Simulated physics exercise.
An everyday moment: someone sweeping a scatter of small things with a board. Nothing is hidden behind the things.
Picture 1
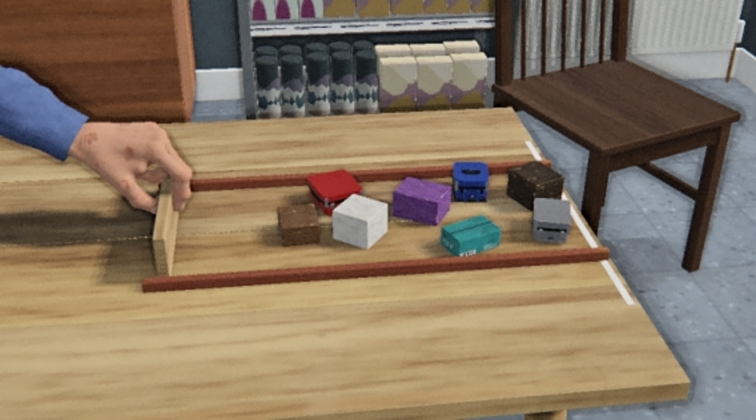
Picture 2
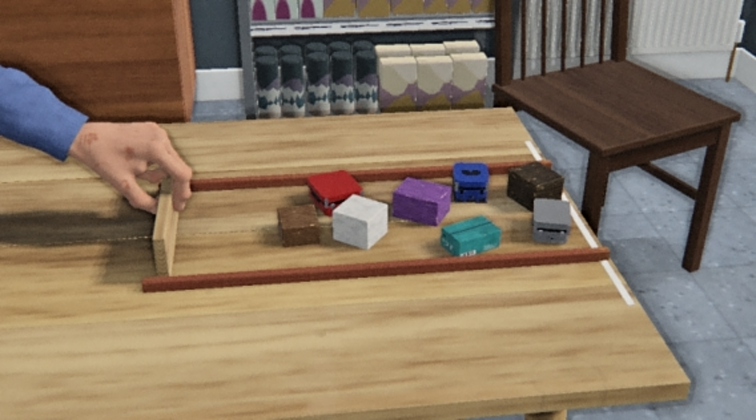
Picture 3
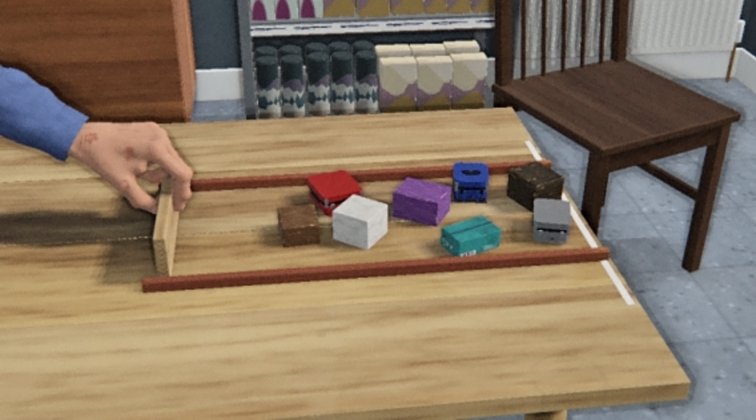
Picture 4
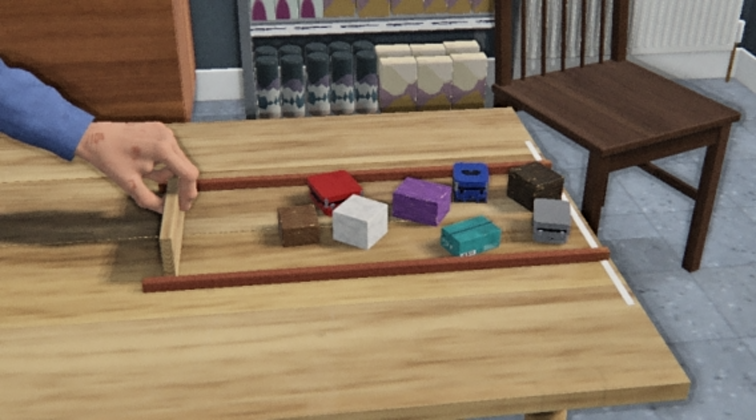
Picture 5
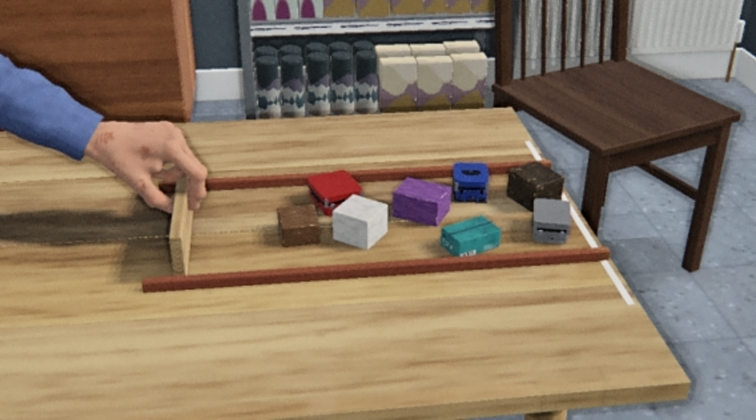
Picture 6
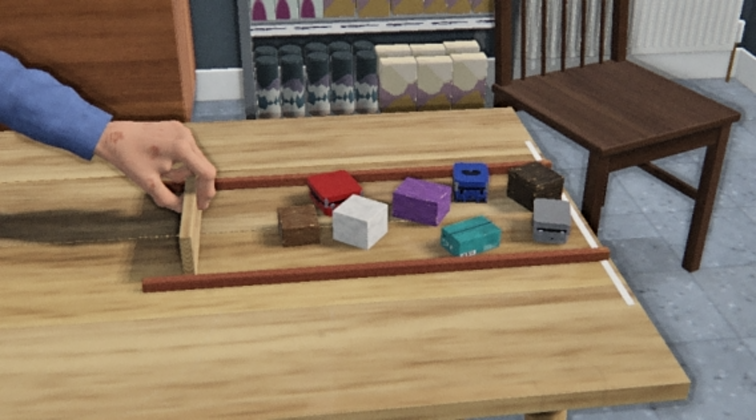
A hand slides a wooden board slightly right toward scattered small boxes on a table.
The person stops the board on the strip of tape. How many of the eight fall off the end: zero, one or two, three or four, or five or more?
The number that fall off is five or more.
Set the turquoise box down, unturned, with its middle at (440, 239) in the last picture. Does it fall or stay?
It falls.
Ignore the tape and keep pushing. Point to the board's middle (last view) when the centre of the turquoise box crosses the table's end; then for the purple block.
About (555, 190), and (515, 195) for the other.
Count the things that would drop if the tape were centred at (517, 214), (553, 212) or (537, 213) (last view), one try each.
In that order 3, 5 and 5.
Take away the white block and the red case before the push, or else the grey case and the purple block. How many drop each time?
First 6, then 6.
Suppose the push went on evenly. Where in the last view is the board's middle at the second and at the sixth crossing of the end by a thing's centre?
Near (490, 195) and (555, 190).
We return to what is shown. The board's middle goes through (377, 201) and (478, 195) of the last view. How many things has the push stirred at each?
At the one place 5, at the other 8.
Early on, none off yet; black block at rest near (535, 186); grey case at rest near (551, 222); blue case at rest near (470, 183).
Finally, the number that fall off is five or more; lost, brown block, red case, white block, purple block, turquoise box, blue case, grey case and black block.
